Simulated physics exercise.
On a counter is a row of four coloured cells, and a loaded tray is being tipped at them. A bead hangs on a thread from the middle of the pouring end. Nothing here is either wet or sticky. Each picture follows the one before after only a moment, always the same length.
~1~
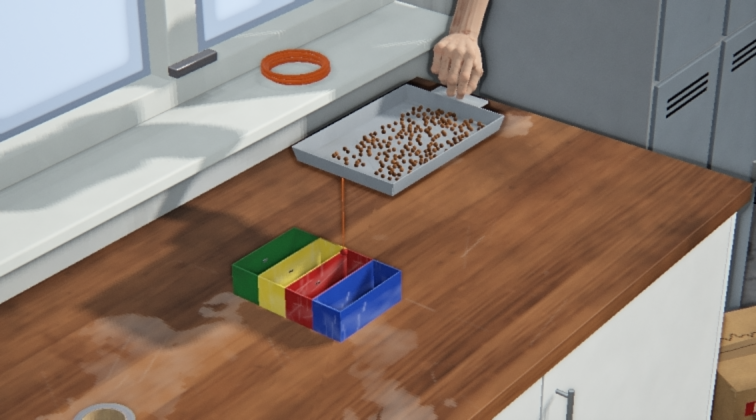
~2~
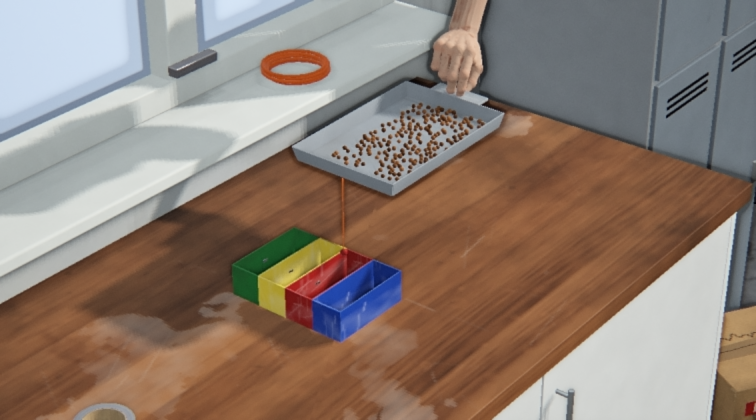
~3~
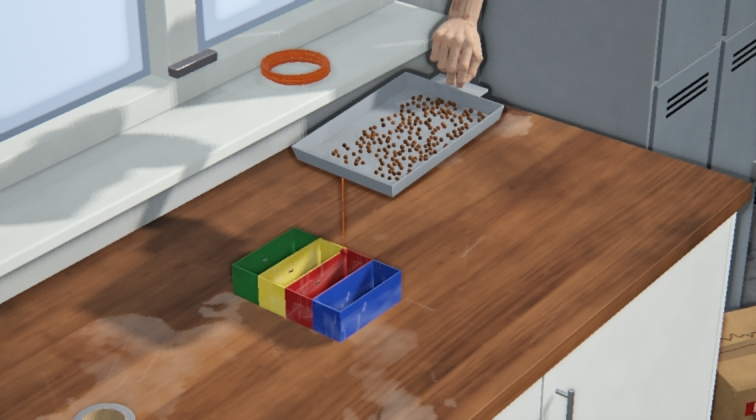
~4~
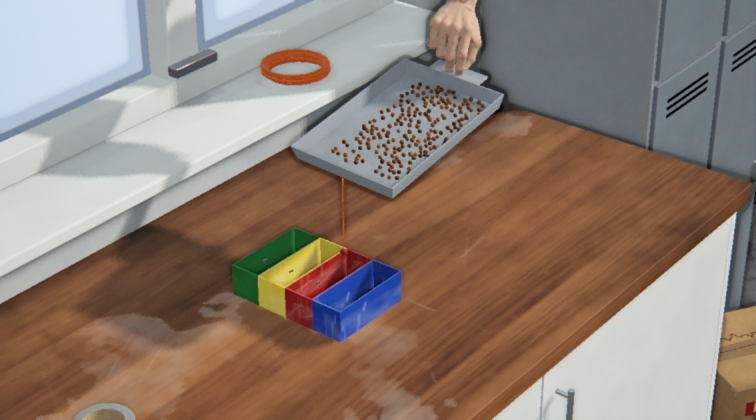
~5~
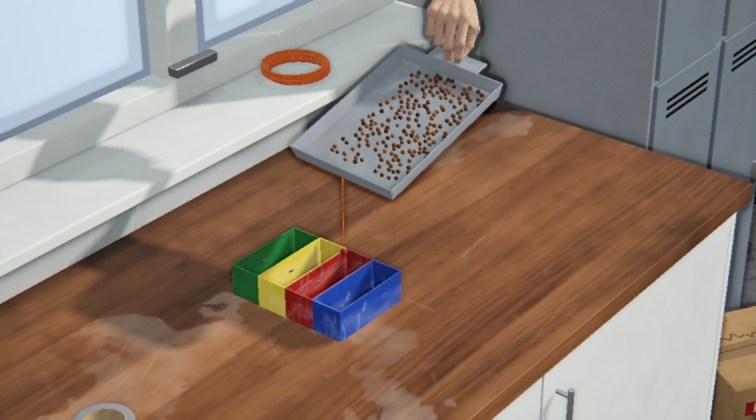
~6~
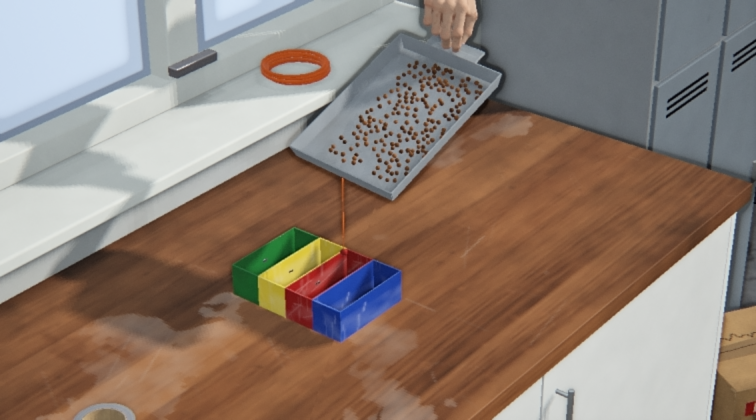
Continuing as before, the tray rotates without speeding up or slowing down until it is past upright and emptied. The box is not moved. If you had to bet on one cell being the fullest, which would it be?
I would bet on the blue cell.
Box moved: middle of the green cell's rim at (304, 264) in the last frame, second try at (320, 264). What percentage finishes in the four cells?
Roughly 100 % and then 100 %.
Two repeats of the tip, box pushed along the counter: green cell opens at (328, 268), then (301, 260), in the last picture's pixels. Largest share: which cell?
Red, then the cell in blue.
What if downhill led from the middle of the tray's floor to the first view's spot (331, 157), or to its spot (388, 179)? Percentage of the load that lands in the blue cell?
For the first aim it is 0 in a hundred, for the second 30 in a hundred.
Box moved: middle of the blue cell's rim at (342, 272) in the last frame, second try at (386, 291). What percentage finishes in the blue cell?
10 and 60 %.
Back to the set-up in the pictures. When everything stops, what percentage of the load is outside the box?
I'd say around 50 per cent.
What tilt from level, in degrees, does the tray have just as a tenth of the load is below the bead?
Close to 75° of tilt at that moment.
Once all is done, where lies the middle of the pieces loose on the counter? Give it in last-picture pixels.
(388, 342), about.
Just after the last frame, tray tipped steeply; the larger part on the tray; about a tenth falling or outside the box.
A moment on, tray tipped past a quarter turn; roughly half on the tray; about a tenth in the blue cell; just a few in the red cell; just a few in the yellow cell; roughly a third falling or outside the box.
Further on, tray tipped past a quarter turn; roughly a third in the blue cell; about a tenth in the red cell; just a few in the yellow cell; roughly half falling or outside the box.
When it is over, tray tipped past a quarter turn; roughly a third in the blue cell; about a tenth in the red cell; just a few in the yellow cell; not one in the green cell; roughly half outside the box.
